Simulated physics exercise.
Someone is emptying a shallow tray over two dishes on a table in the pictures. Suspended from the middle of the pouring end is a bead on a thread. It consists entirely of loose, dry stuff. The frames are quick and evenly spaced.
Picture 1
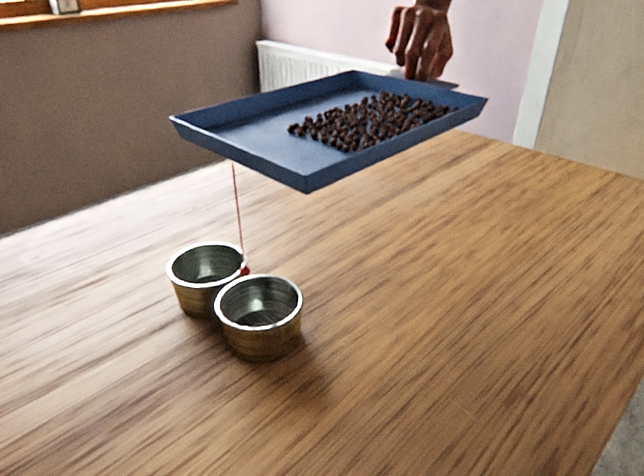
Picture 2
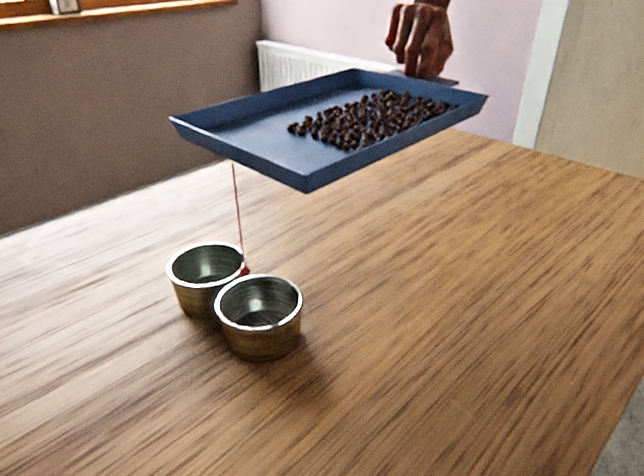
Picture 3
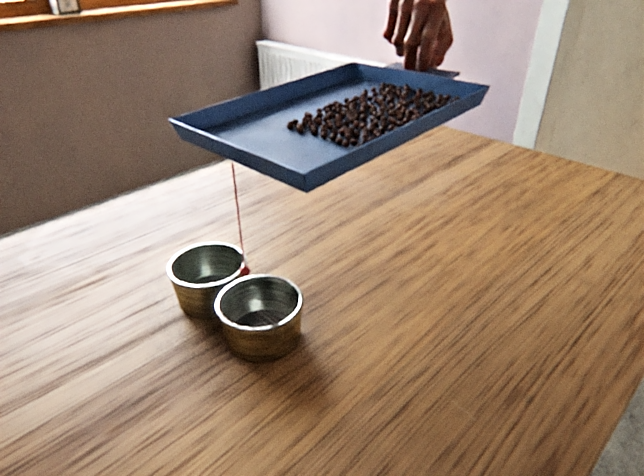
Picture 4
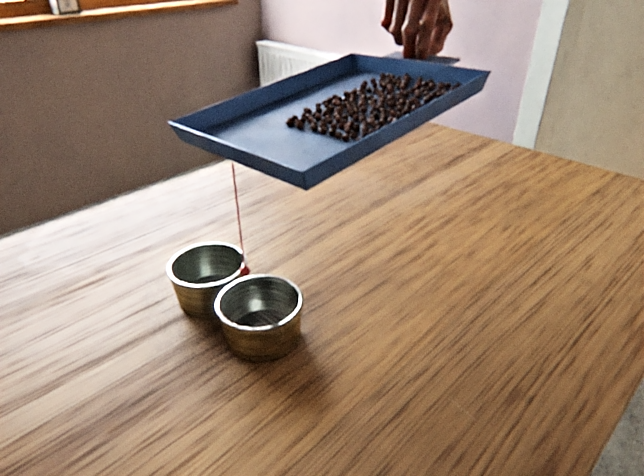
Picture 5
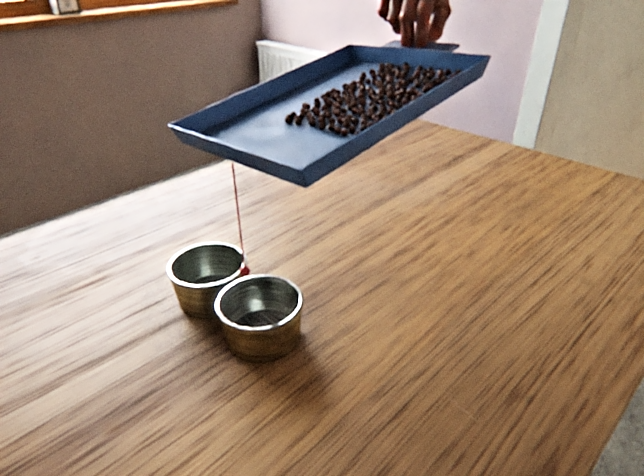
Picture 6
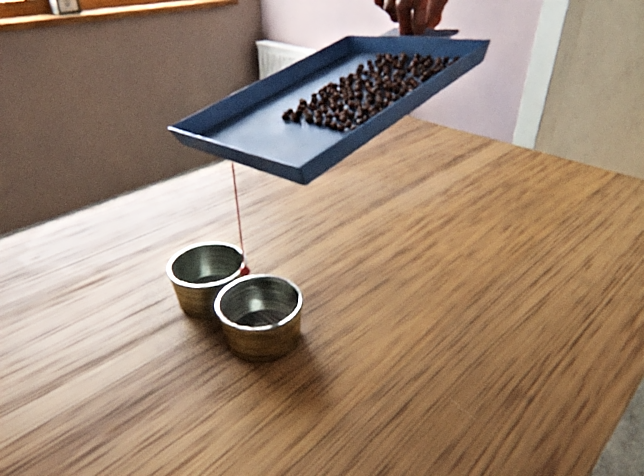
A hand at the upper right holds the far end of a blue tray with dark brown allspice berries spread towards its right side, above a wooden table seen from slightly above. A red bead hangs on a thread from the tray's near end, beside two round metallic dishes standing together at left. The hand slowly raises the far end, tilting the tray slightly towards its near left corner, while the dishes and view stay still.
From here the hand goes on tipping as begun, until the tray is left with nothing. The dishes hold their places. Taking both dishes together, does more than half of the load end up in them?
The catch is going to exceed what is lost.
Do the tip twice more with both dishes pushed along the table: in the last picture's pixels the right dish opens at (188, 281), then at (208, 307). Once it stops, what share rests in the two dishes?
In order, 50 % and 50 %.
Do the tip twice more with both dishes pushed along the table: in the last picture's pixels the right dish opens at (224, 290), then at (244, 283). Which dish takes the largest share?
Well, first the one further left, then the one further left.
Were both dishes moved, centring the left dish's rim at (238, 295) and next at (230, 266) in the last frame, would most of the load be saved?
Short of half, then short of half.
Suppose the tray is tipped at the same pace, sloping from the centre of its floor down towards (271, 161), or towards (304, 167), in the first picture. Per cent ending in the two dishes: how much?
The first try gives close to 20 percent; the next gives 0 percent.
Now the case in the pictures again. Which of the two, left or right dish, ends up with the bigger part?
Once things settle, the left of the two ends up fuller.
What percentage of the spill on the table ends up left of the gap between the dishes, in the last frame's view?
Left portion: Around 100 %.
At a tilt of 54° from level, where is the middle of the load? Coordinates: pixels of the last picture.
In the last view the centre sits at roughly (202, 146).
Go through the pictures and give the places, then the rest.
In the first picture, corners of the pouring end (178, 117) and (306, 171), level; middle of the load (382, 121), allspice berries; left dish (178, 293); right dish (228, 335); bead on its thread (245, 271).
In the second picture, corners of the pouring end (177, 117) and (306, 170), level; middle of the load (382, 120).
In the third picture, corners of the pouring end (177, 119) and (305, 169), tipped barely, lowest at the left corner; middle of the load (382, 114).
In the fourth picture, corners of the pouring end (176, 121) and (303, 167), tipped a little, lowest at the left corner; middle of the load (382, 106).
In the fifth picture, corners of the pouring end (176, 124) and (301, 164), tipped a little, lowest at the left corner; middle of the load (381, 97).
In the sixth picture, corners of the pouring end (175, 126) and (299, 162), tipped a little, lowest at the left corner; middle of the load (378, 89); left dish (178, 293); right dish (228, 335).
Just after the last frame, tray tipped steeply; the larger part on the tray; just a few in the left dish; about a tenth outside both; about a tenth in the air.
A moment on, tray tipped right over; roughly half on the tray; roughly a quarter in the left dish; roughly a quarter outside both; about a tenth in the air.
Further on, tray tipped past a quarter turn; the larger part in the left dish; roughly a quarter outside both.
When it is over, tray tipped past a quarter turn; not one in the right dish; the larger part in the left dish; roughly a quarter outside both.
